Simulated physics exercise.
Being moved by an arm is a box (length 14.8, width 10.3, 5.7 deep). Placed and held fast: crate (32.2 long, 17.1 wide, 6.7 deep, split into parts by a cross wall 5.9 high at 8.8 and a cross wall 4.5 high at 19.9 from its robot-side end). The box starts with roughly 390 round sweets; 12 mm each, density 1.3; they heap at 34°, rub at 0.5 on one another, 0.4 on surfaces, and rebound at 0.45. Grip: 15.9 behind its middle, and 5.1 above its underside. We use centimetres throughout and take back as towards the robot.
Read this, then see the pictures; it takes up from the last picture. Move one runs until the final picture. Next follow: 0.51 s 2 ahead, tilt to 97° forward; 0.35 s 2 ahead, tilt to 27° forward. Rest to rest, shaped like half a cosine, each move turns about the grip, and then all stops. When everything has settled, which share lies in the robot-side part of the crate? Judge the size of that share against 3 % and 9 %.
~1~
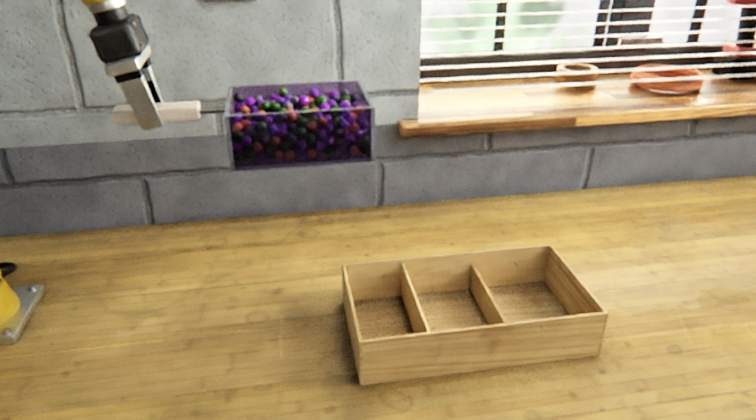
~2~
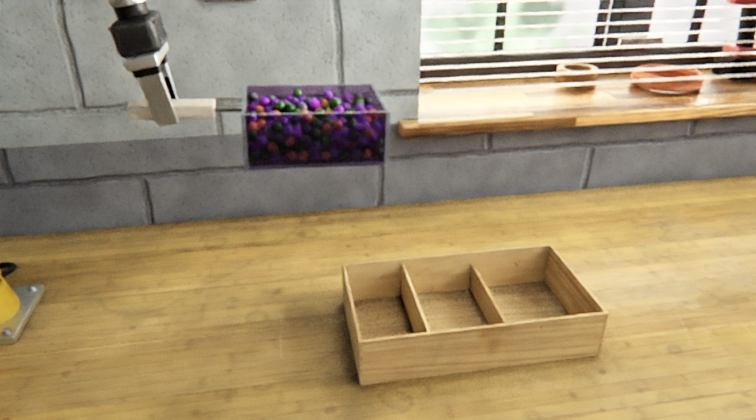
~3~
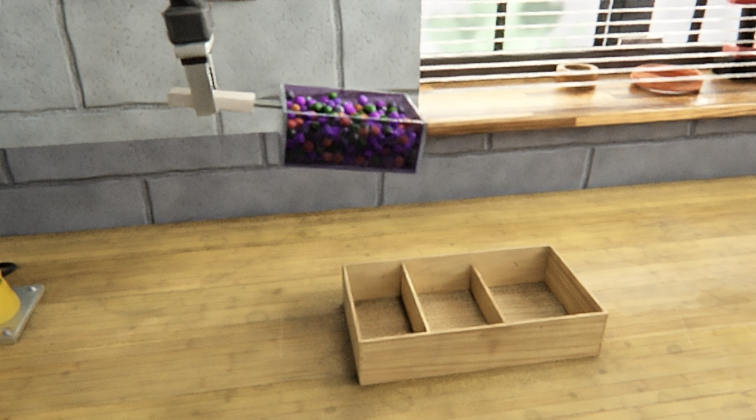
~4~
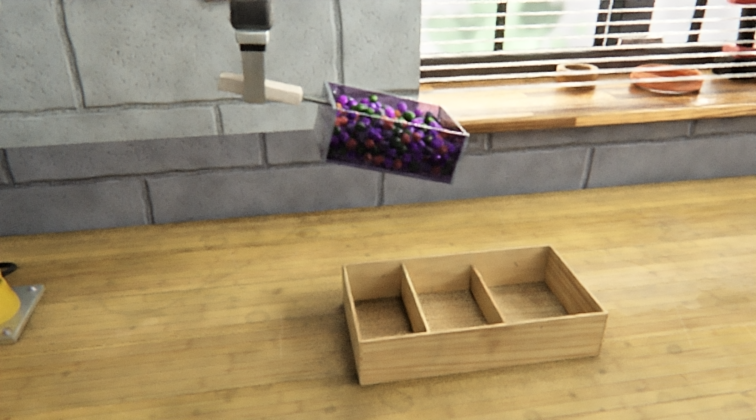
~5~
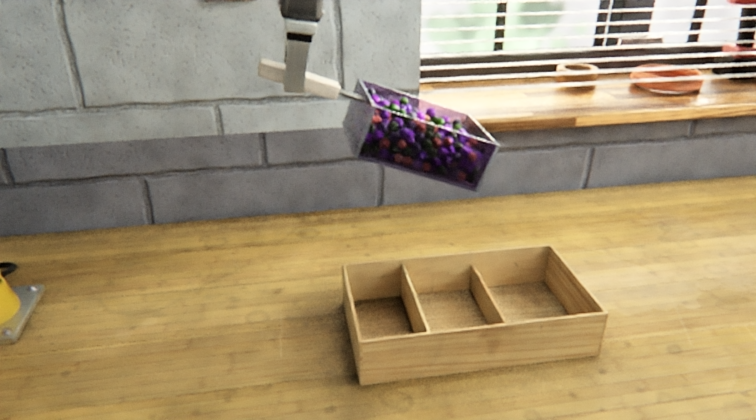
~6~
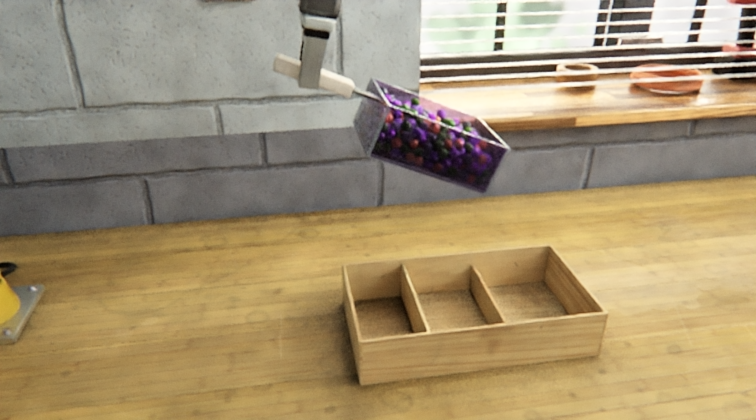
The share is above 9 %.
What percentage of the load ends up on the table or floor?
The share comes to around 15 per cent.
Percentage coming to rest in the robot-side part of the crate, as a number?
Close to 20 in a hundred.
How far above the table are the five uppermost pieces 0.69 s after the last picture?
Some 28 cm.
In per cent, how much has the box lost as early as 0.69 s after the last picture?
About 35 per cent by then.
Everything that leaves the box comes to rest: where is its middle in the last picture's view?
It ends up close to (371, 332).
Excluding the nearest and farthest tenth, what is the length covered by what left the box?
Length: Close to 36 cm.
Then, 0.34 s after the last picture, tilted 79° forward, highest piece 28 above the table; 388 in the box, 1 in the robot-side part, 3 in flight or on a rim.
Then, 0.69 s after the last picture, tilted 61° forward, highest piece 27 above the table; 255 in the box, 74 in the robot-side part, 52 on the table or floor, 4 in the middle part, 7 in flight or on a rim.
Then, 1.06 s after the last picture, tilted 27° forward, highest piece 30 above the table; 242 in the box, 74 in the robot-side part, 58 on the table or floor, 7 in the far-side part, 4 in the middle part, 7 in flight or on a rim.
Then, 2.11 s after the last picture, tilted 27° forward, highest piece 30 above the table; 242 in the box, 74 in the robot-side part, 62 on the table or floor, 10 in the far-side part, 4 in the middle part.
Final count, 242 in the box, 74 in the robot-side part, 62 on the table or floor, 10 in the far-side part, 4 in the middle part. That is 19 % in the robot-side part of the crate.
